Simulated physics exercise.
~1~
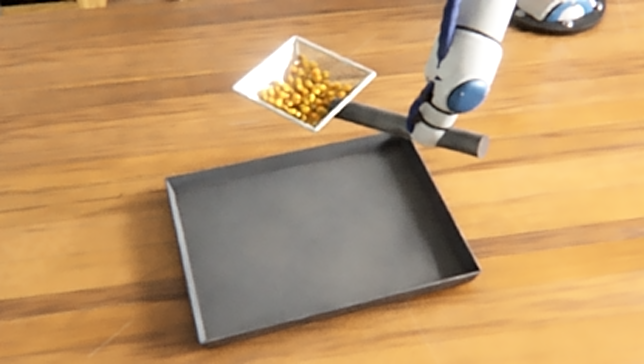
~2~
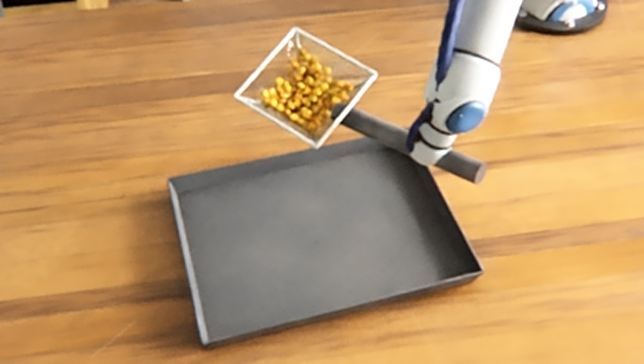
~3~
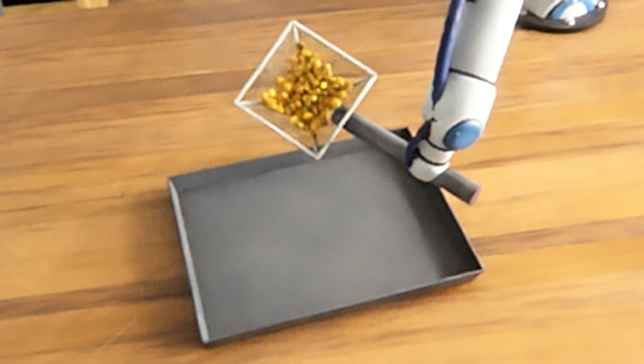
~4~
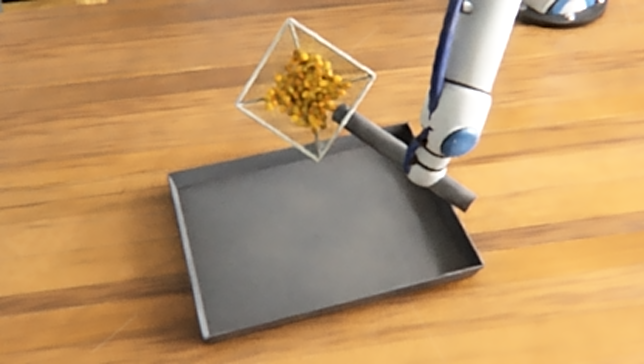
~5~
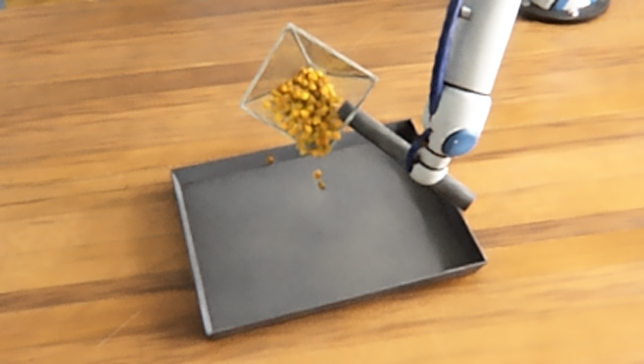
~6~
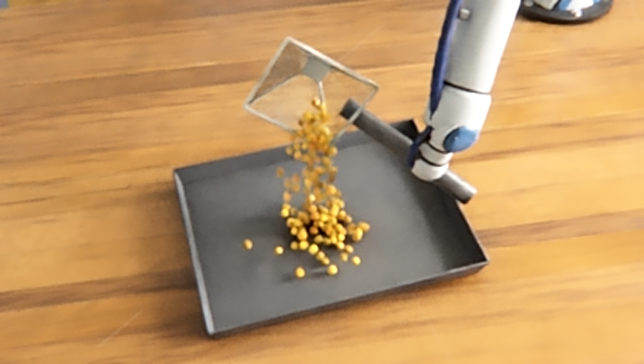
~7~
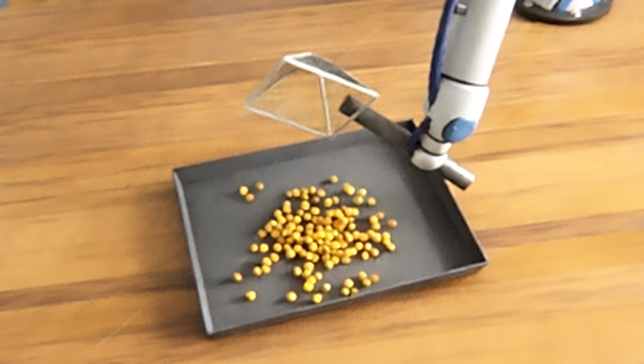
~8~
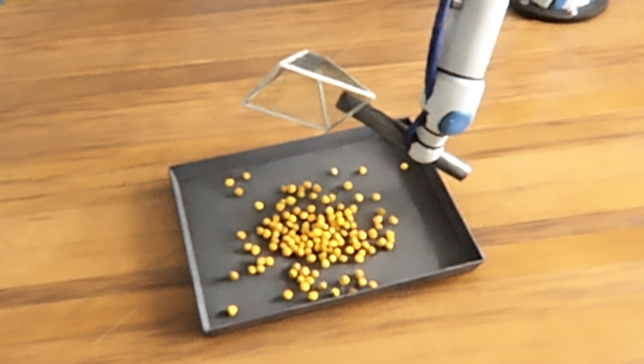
The clip shows a robot arm tilting a clear, square scoop of golden maize kernels over a dark tray on a wooden table. The kernels spill over the edge and pour down, ending scattered across the tray while the emptied scoop stays tipped above it.
